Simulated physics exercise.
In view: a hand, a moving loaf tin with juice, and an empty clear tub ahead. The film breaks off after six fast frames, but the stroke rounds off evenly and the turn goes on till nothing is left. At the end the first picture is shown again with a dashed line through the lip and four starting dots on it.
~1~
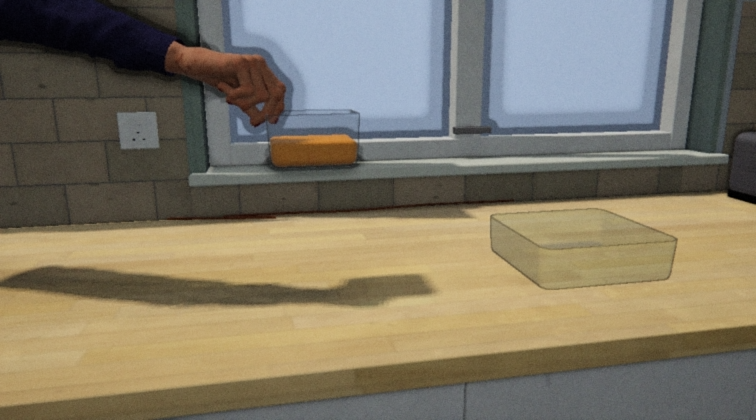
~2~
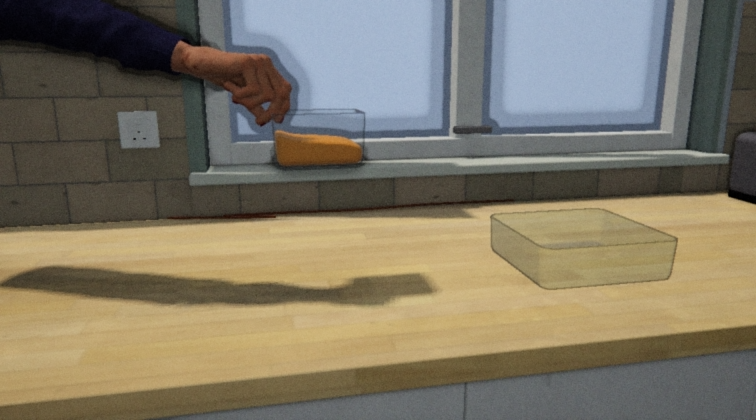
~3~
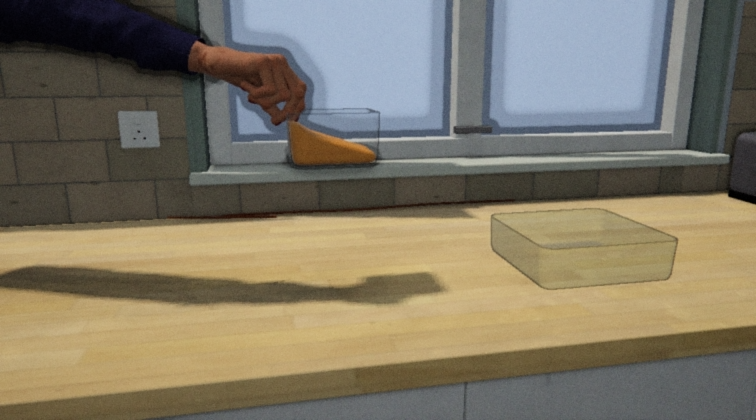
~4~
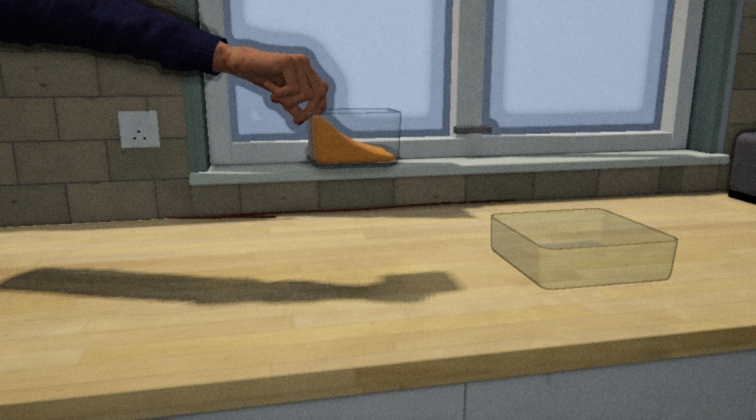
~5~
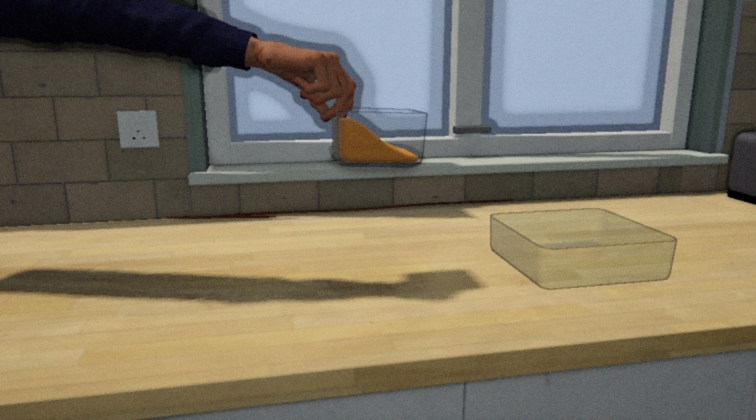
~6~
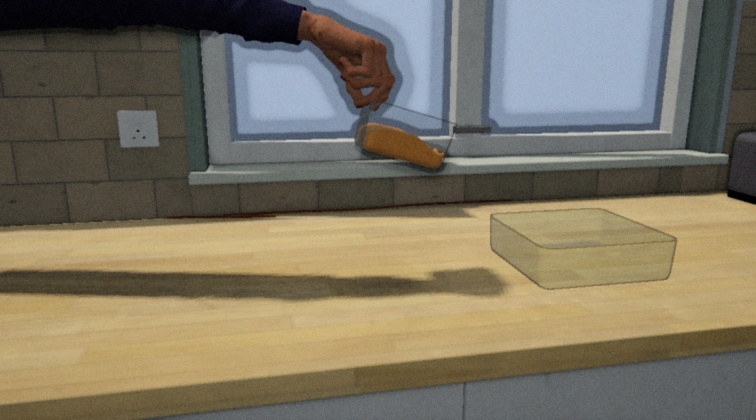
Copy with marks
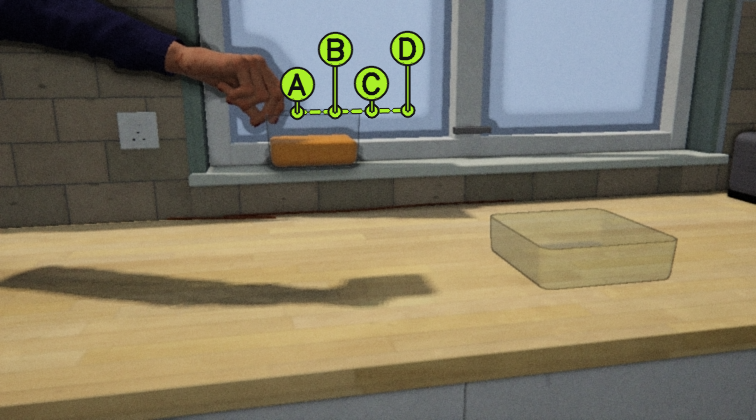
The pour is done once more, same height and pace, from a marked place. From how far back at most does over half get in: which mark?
The answer is spot B.
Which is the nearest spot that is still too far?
That is spot A.
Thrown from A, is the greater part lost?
Yes, that goes wrong.
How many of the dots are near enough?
Three of the four.
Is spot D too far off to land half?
No, not at all.
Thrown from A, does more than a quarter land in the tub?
Yes.
On the marked copy, A at (297, 112); B at (335, 111); C at (371, 111); D at (407, 110).
Choosing A, about 34 % lands in the tub, 58 % falls short and 8 % goes beside or beyond.
Choosing B, about 66 % lands in the tub, 21 % falls short and 13 % goes beside or beyond.
Choosing C, about 74 % lands in the tub, 15 % falls short and 11 % goes beside or beyond.
Choosing D, about 79 % lands in the tub, 5 % falls short and 16 % goes beside or beyond.
